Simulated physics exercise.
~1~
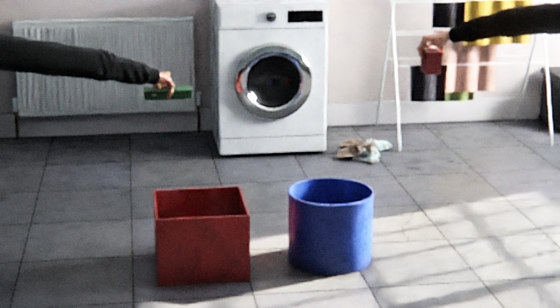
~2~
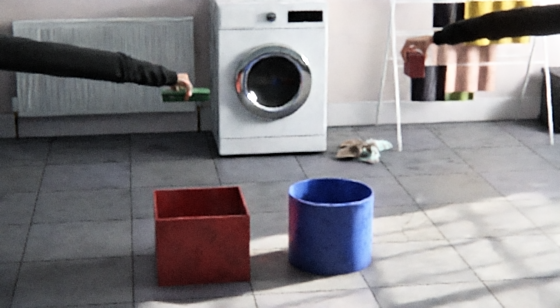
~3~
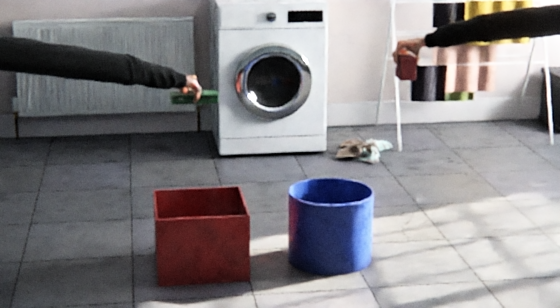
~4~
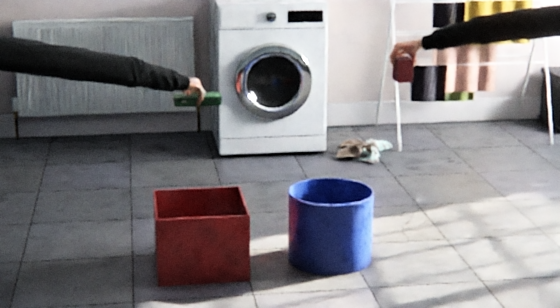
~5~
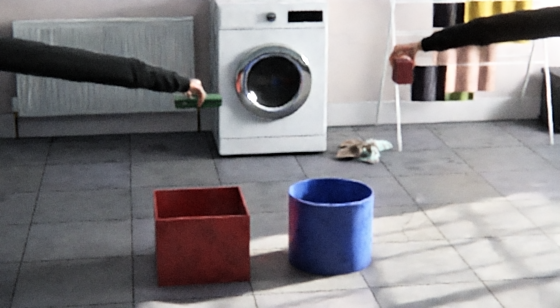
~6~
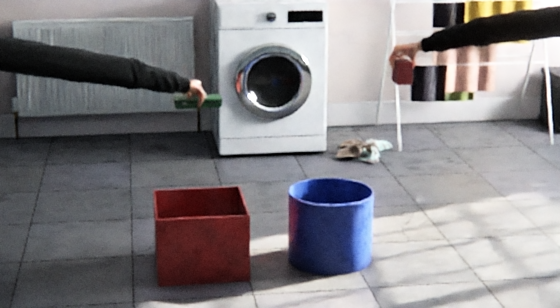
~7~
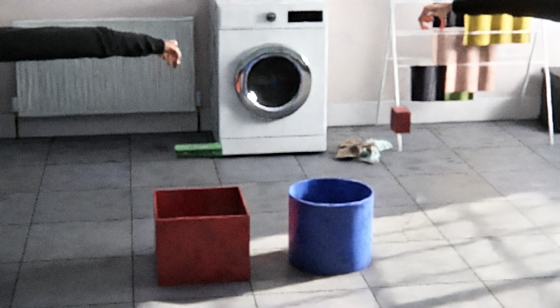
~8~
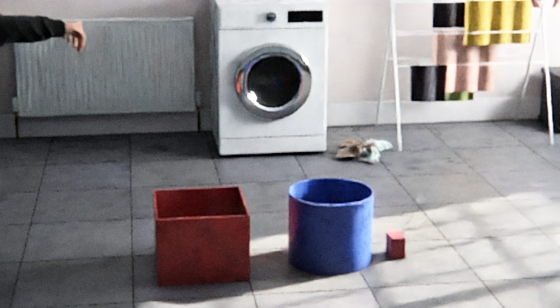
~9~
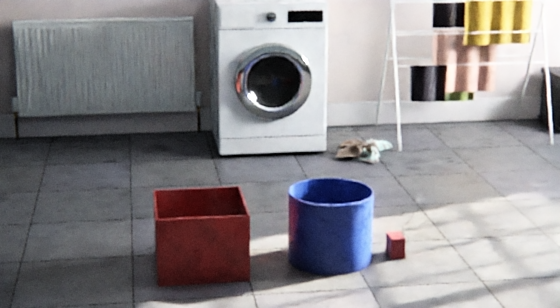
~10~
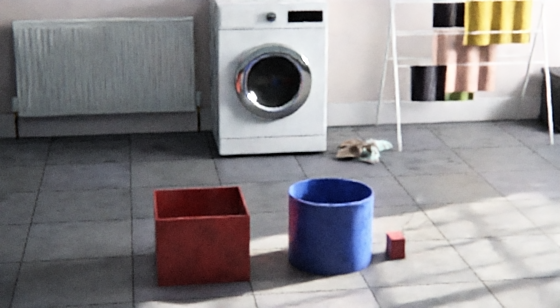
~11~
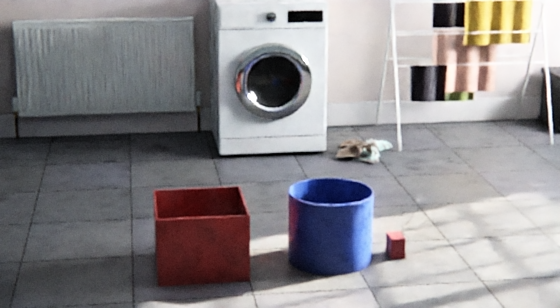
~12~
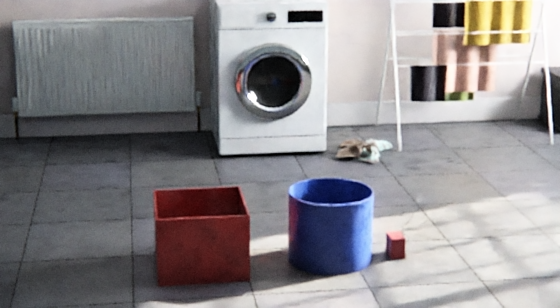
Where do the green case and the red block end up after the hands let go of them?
The green case ends up inside the red square bin, out of sight. The red block misses and comes to rest on the floor just to the right of the blue round bin.
In a laundry room, two outstretched hands held a green case and a red block above a red square bin and a blue round one, then let go; the case dropped into the red bin, while the block landed on the floor beside the blue one.
